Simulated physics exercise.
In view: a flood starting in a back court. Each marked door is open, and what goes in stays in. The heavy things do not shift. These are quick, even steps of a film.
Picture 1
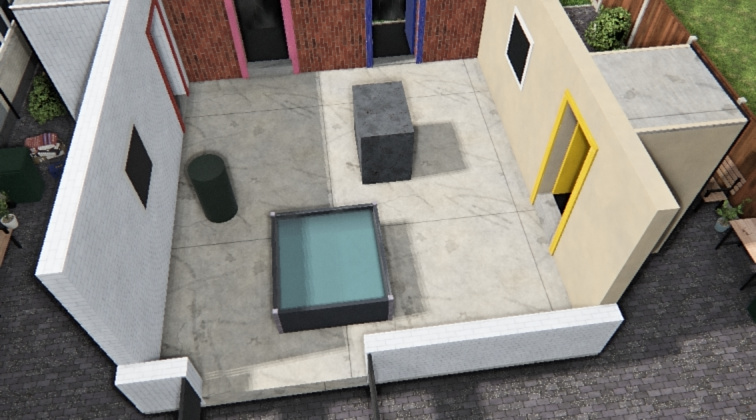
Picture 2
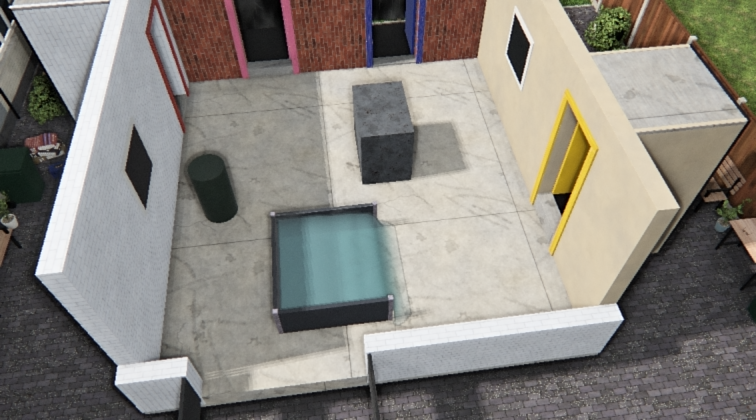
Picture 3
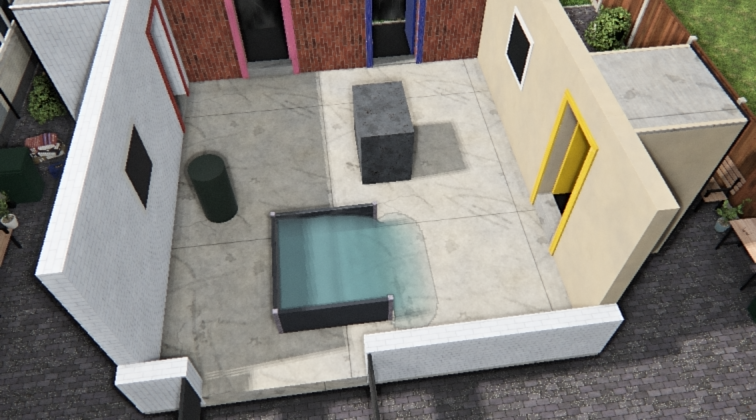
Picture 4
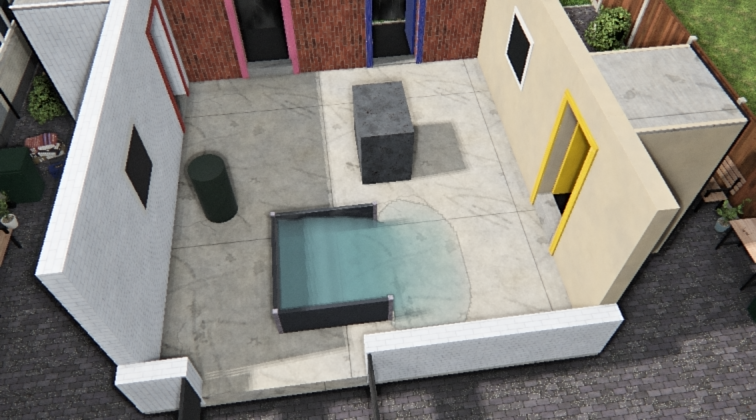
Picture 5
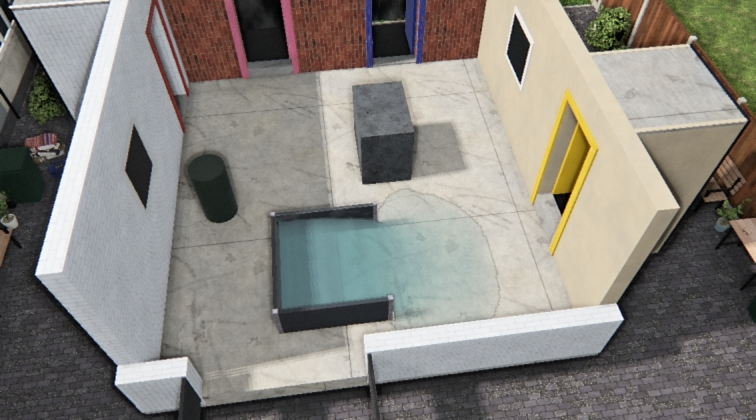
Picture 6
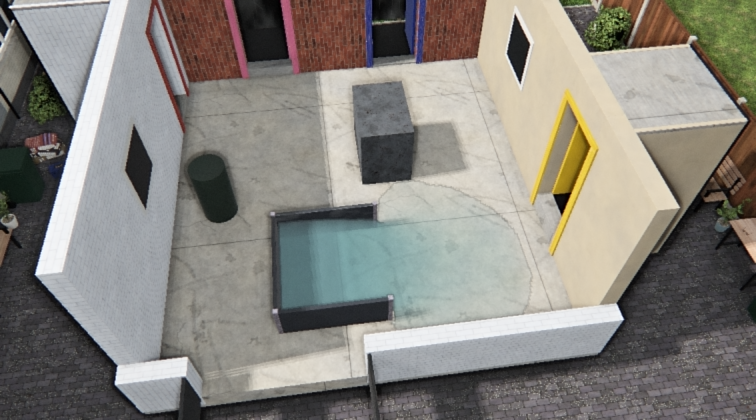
The video shows a walled courtyard with a dark block, a green cylinder and a tank of still water, whose right side opens, letting water pour out and spread rightward across the pale floor in a widening, rounded sheet.
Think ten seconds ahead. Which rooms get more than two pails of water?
The yellow door holds within the limit; the pink door holds within the limit; the red door holds within the limit; the blue door floods.
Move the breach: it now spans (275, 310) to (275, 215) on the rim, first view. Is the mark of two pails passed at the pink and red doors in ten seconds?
The pink one lets less in, the red one stays under.
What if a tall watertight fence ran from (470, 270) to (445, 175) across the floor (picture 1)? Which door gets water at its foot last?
That is the door marked red.
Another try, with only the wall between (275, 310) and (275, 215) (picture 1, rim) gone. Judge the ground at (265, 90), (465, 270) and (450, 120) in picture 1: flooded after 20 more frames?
As listed: Covered, no water, free of water.
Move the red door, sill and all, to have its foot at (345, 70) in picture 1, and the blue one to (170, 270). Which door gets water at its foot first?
It is the yellow door.
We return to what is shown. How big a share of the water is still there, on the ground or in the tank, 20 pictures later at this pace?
Near 100 in a hundred.
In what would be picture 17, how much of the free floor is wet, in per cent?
Some 25 per cent.
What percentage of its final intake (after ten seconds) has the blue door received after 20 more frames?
Roughly 0 per cent.
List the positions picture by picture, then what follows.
The first frame shows still water in the tank at (329, 257).
In the second frame, water pours out at (380, 263) and has run to (400, 318).
In the third frame, the front is at (418, 324), out from the gap at (380, 265).
In the fourth frame, water pours out at (380, 265) and has run to (459, 319).
In the fifth frame, water pours out at (380, 265) and has run to (493, 292).
In the sixth frame, water pours out at (380, 265) and has run to (524, 274).
A moment on, water covers 25 % of the floor; the yellow door wet at the sill, nothing in, the pink door not reached, the red door not reached, the blue door not reached.
Next, water covers 25 % of the floor; the yellow door wet at the sill, nothing in, the pink door not reached, the red door not reached, the blue door not reached.
Then, water covers 35 % of the floor; the yellow door wet at the sill, nothing in, the pink door not reached, the red door not reached, the blue door not reached.
Later, water covers 55 % of the floor; the yellow door wet at the sill, nothing in, the pink door wet at the sill, nothing in, the red door not reached, the blue door under two buckets in.
In the end, water covers 85 % of the floor; the yellow door wet at the sill, nothing in, the pink door wet at the sill, nothing in, the red door wet at the sill, nothing in, the blue door over two buckets in.
